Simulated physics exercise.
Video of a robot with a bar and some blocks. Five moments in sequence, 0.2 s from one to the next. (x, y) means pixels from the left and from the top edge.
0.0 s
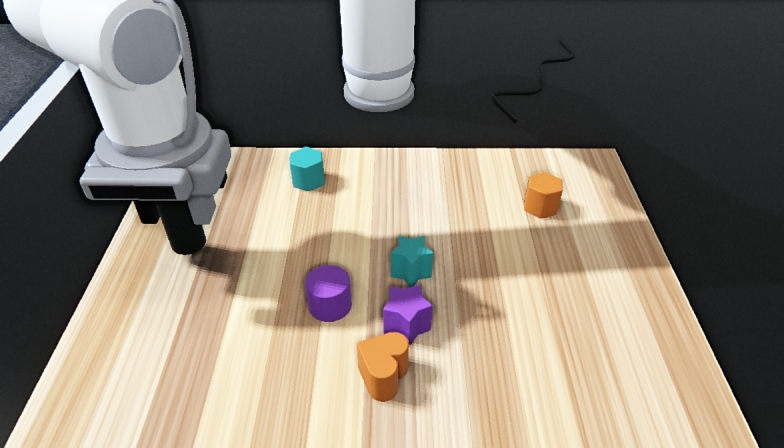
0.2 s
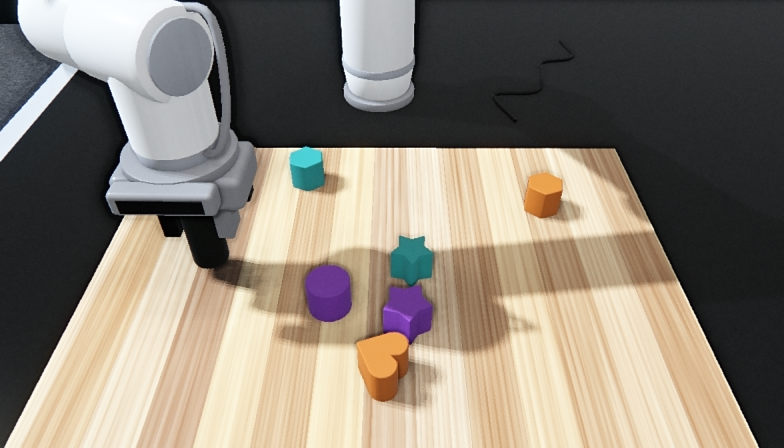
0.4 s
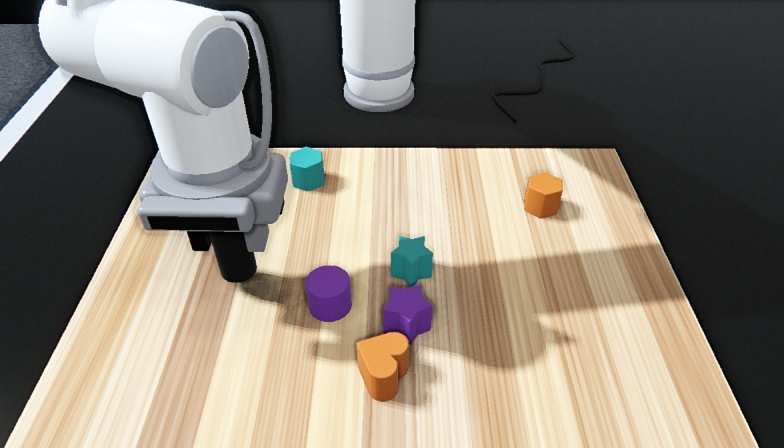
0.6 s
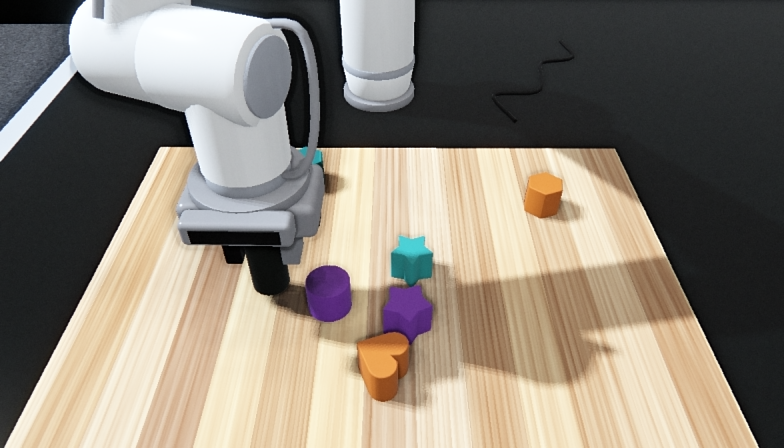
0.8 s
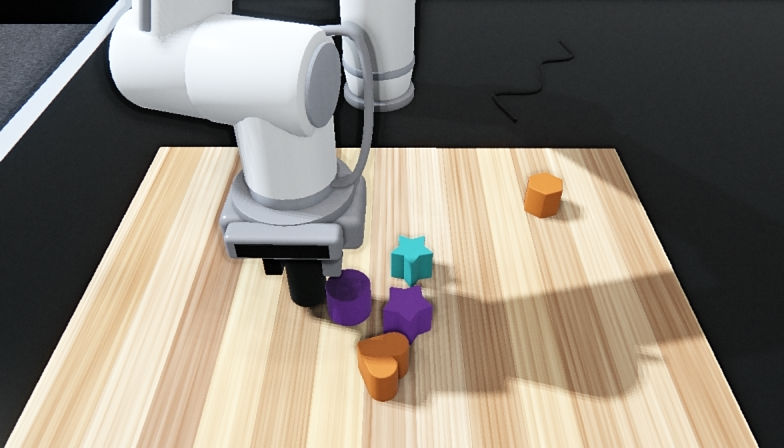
A white and grey robot arm with a black bar at its tip reaches over a pale striped wooden tabletop, seen from a fixed, raised viewpoint. A purple cylinder, turquoise and purple stars and an orange heart sit near the middle, with a turquoise block behind at left and an orange one at right. The arm slides rightward and slightly nearer, hiding the rear turquoise block, then nudges the cylinder slightly right.
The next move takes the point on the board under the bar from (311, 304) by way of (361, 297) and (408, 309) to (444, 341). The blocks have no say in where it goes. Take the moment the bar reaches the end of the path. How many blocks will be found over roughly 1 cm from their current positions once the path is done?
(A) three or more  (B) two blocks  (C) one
I choose B.
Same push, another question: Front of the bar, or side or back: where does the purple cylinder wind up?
That block remains ahead.
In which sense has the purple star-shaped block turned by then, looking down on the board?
From the top: Clockwise.
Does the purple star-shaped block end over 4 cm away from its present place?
I believe so.
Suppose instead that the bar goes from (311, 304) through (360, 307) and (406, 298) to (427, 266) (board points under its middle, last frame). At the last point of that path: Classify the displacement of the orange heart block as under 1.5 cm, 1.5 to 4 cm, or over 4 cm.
Net shift: Below 1.5 cm.
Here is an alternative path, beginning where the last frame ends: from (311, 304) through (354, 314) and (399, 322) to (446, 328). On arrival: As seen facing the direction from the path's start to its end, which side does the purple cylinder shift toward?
Facing from start to end, it will go to the left.
What follows on the original path. One third of the way, bar at (361, 286); purple cylinder at (398, 284); purple star-shaped block at (428, 307), turned 35° clockwise.
Two thirds of the way, bar at (408, 299); purple cylinder at (447, 301); purple star-shaped block at (467, 332), turned 55° clockwise.
At the end, bar at (445, 331); purple cylinder at (492, 321); purple star-shaped block at (494, 357), turned 80° clockwise; turquoise star-shaped block not moved.
